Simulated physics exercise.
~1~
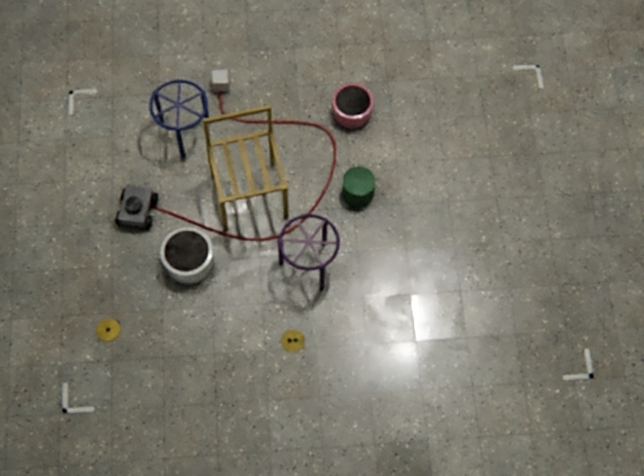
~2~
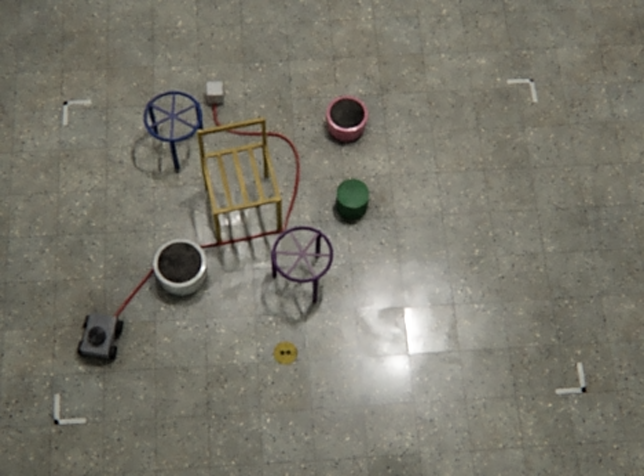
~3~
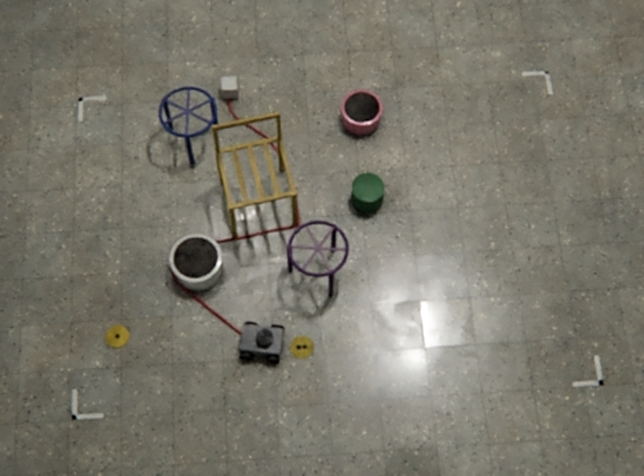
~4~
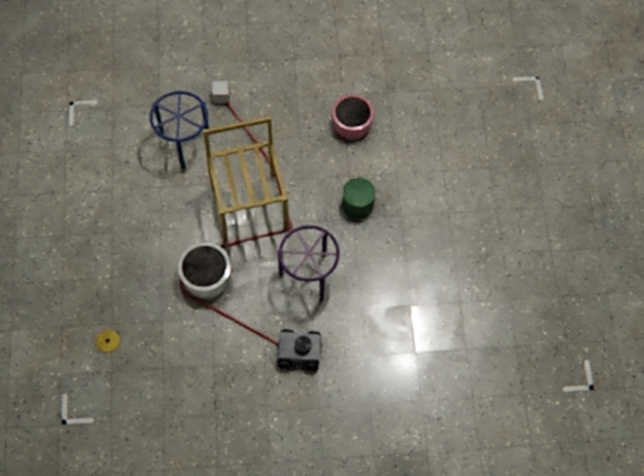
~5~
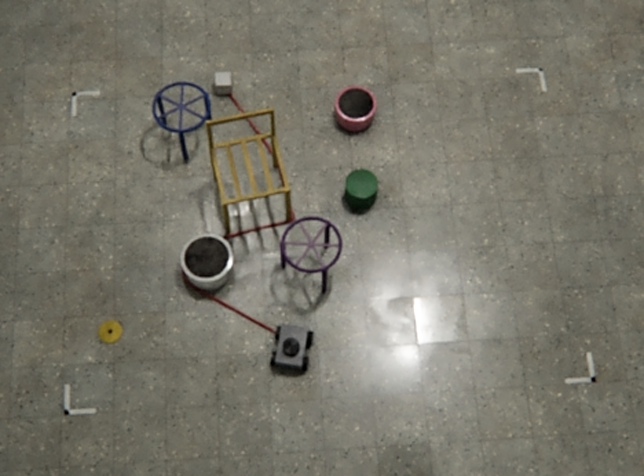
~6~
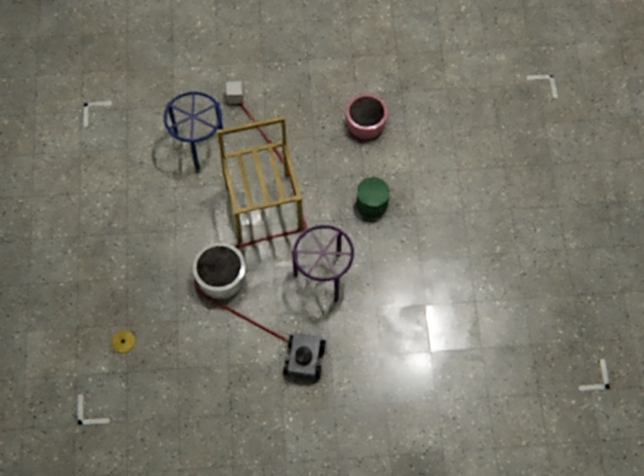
A small grey cart trailing a red lead starts at the left of a speckled floor, above a white pot, with the lead looping out past a yellow chair to a small pale block. Blue and purple stools, a pink pot and a green tub stand around it. The cart first rolls down to the yellow mark at lower left, then turns and heads right to the second yellow mark. The lead tightens around the white pot and shifts it slightly right. The cart turns in place and stops there, the block still in position and everything upright.
